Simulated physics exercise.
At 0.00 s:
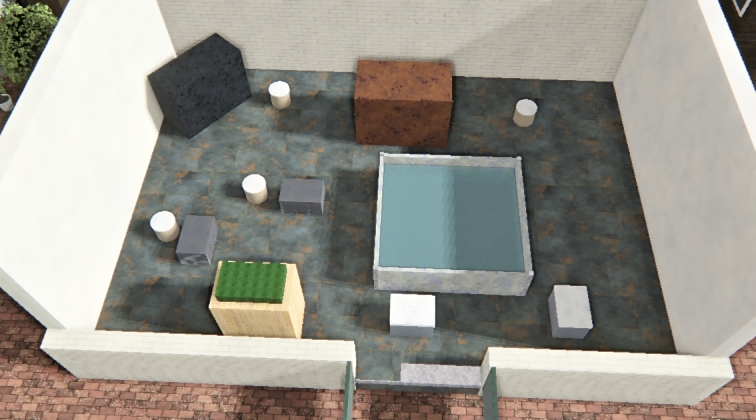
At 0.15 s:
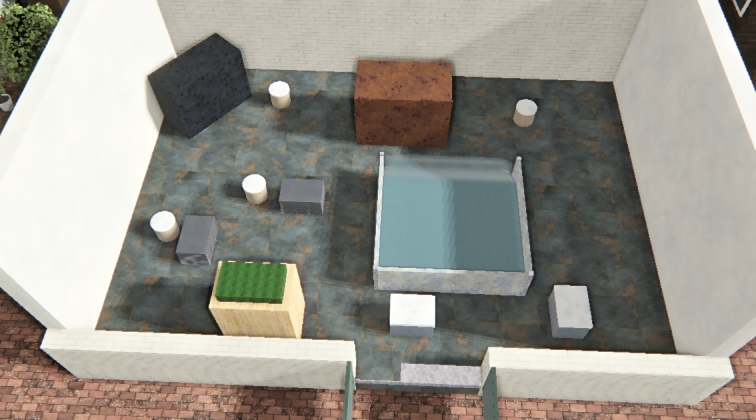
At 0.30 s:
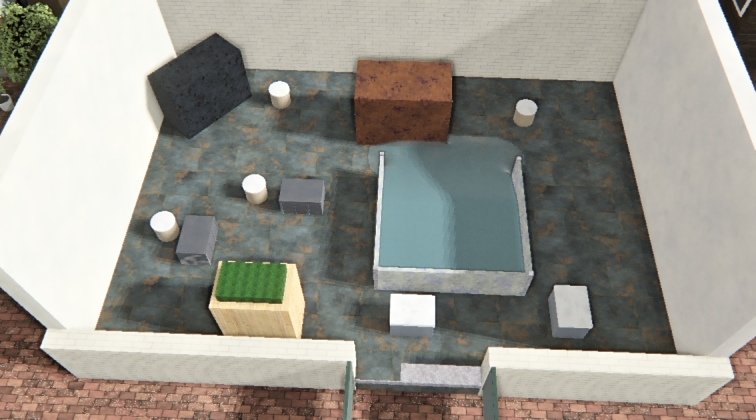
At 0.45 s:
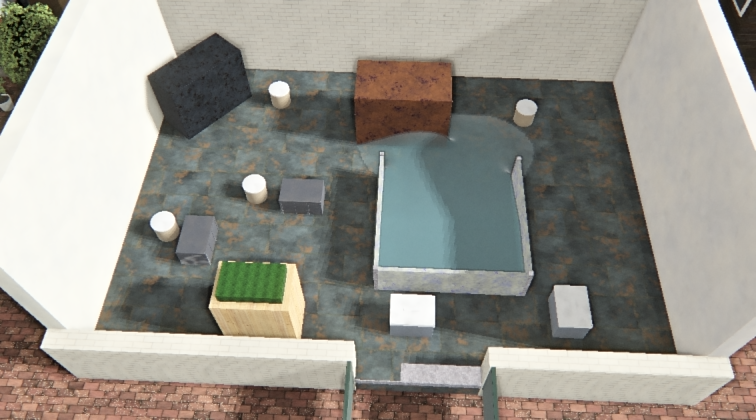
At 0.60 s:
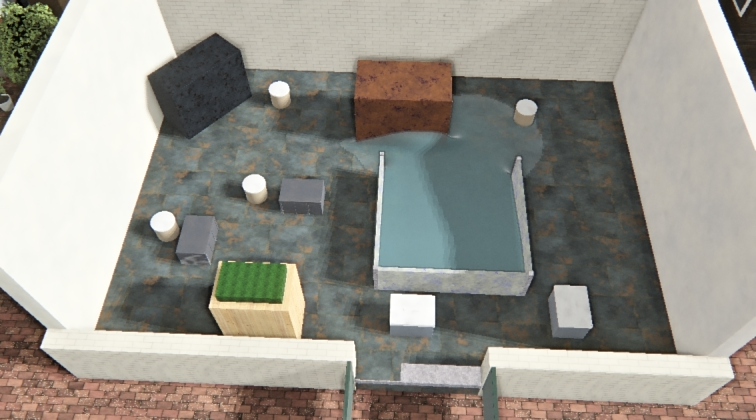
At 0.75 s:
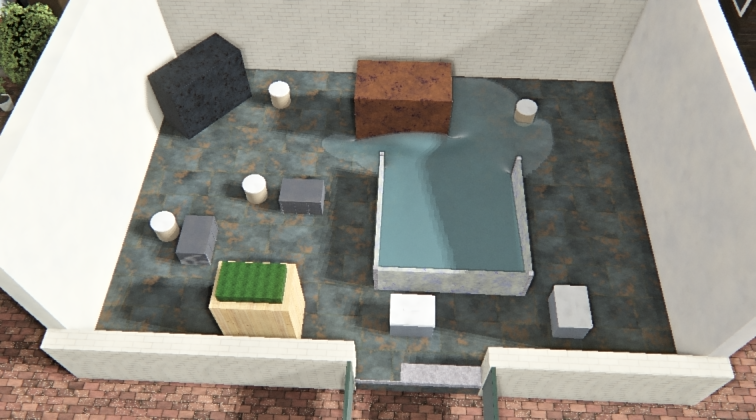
In this clip, the back wall of a water-filled tank in a walled courtyard disappears, and water spreads across the dark floor toward the rusty brown block and a nearby white pail, while the surrounding objects stay in place.
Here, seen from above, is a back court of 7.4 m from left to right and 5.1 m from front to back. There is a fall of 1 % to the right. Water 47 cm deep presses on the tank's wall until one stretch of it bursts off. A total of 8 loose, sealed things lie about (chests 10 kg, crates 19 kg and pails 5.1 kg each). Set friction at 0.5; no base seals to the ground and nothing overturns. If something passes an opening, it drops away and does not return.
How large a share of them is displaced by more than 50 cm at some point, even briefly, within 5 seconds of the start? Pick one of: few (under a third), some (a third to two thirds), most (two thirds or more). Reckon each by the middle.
Few.
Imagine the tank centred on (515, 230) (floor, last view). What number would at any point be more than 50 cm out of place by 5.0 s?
Result: 2 of them.
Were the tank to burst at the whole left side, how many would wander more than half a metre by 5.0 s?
4.
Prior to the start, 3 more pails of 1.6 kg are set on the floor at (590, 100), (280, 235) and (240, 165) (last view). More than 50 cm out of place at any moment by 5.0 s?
Above, below, above.
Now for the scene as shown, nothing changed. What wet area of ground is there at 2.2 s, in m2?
The covered patch comes to about 17 m2.
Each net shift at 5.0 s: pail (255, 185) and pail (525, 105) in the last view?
In that order: 30 cm, 200 cm.
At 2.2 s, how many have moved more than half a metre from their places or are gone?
By that time the total stands at 1.
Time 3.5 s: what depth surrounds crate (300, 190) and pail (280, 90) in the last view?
First about 3 cm, second about 5 cm.
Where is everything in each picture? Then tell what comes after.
In the first frame, a pail at (527, 107) rests on the ground; a chest at (573, 305) rests on the ground; water covers 3.4 m2; 0 of 8 have shifted.
In the second frame, a pail at (527, 107), on the bottom; a chest at (573, 305) rests on the ground; 4.3 m2 under water; 0 of 8 have shifted.
In the third frame, a pail at (527, 107), on the bottom; a chest at (573, 305), on the bottom; 5.1 m2 under water; 0 of 8 have shifted.
In the fourth frame, a pail at (527, 107) rests on the ground; a chest at (573, 305), on the bottom; water covers 5.8 m2; 0 of 8 have shifted.
In the fifth frame, a pail at (527, 107) rests on the ground; a chest at (573, 305) rests on the ground; 6.5 m2 under water; 0 of 8 have shifted.
In the sixth frame, a pail at (527, 107), on the bottom; a chest at (573, 305) rests on the ground; water covers 7.3 m2; 0 of 8 have shifted.
After 1.1 s 0 of 8 are over 50 cm from their spots; 0 afloat.
After 2.2 s 1 of 8 are over 50 cm from their spots; 1 afloat.
After 3.5 s 1 of 8 are over 50 cm from their spots; 1 afloat.
After 5.0 s 1 of 8 are over 50 cm from their spots, and 1 have been at some point; 0 afloat.
